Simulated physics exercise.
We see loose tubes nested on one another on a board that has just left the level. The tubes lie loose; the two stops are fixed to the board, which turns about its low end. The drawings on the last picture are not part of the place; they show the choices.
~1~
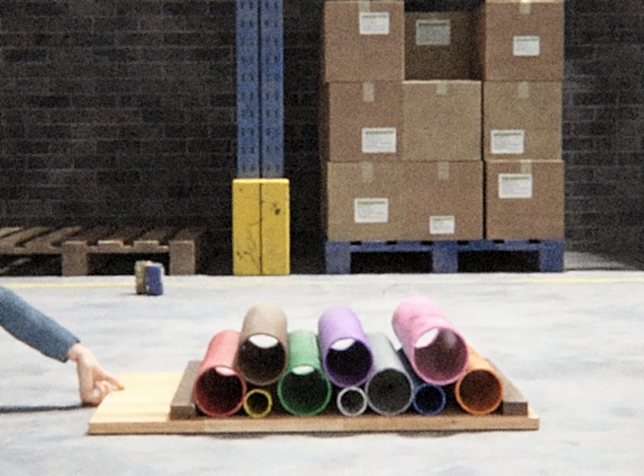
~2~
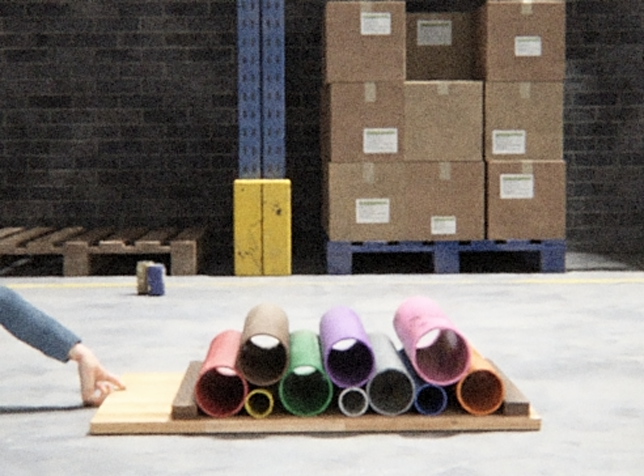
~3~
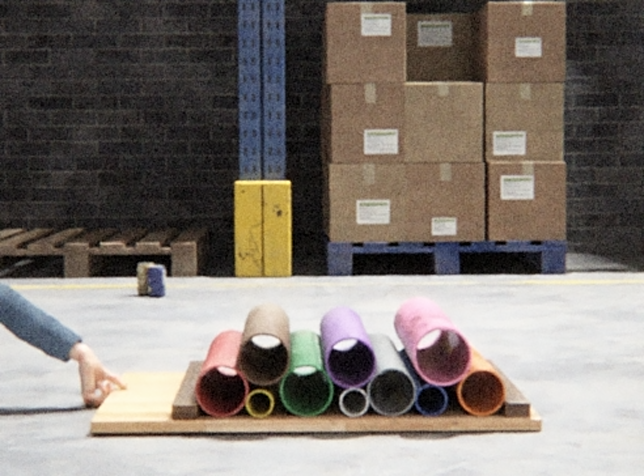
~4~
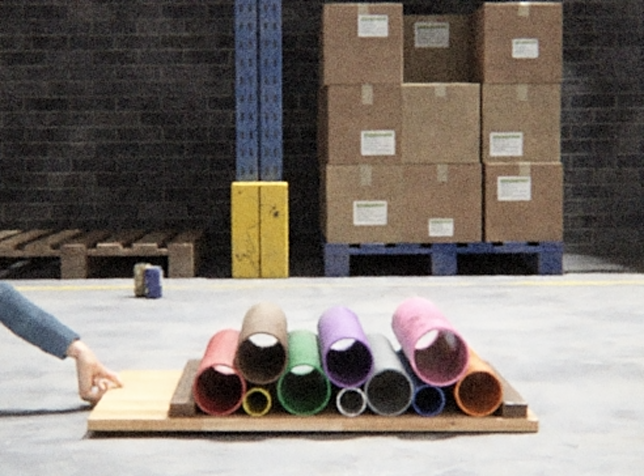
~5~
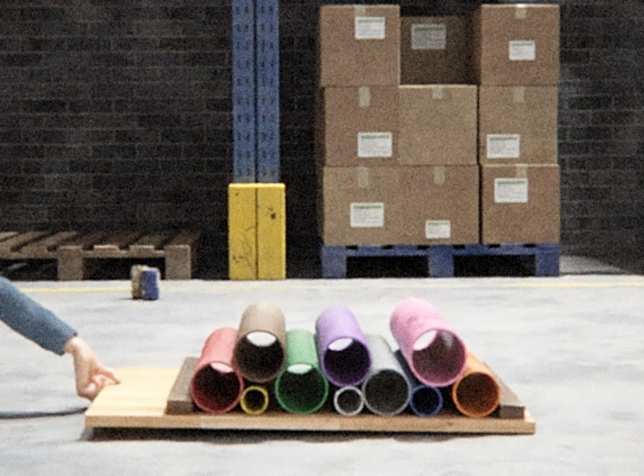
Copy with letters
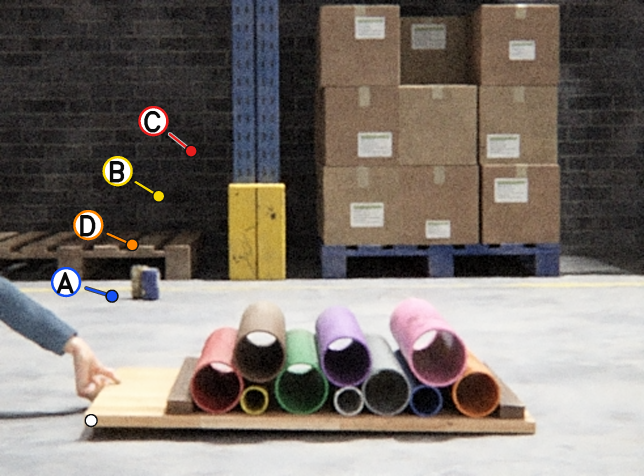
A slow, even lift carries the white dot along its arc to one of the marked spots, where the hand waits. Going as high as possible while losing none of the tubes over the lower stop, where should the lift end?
The answer is mark C.
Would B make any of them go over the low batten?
No, at B.
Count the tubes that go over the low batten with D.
At D the number is none.
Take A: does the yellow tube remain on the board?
Yes.
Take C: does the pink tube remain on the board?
Yes, with C.
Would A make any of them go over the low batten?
No, at A.
On the marked copy, A at (112, 296); B at (159, 196); C at (191, 151); D at (132, 245); the white dot at (91, 421).
Following C. Soon after the start, board at 21°.
Later, board at 39°.
In the end, board at 39°, none over the low batten.
As for the rest, A none over the low batten; B none over the low batten; D none over the low batten.
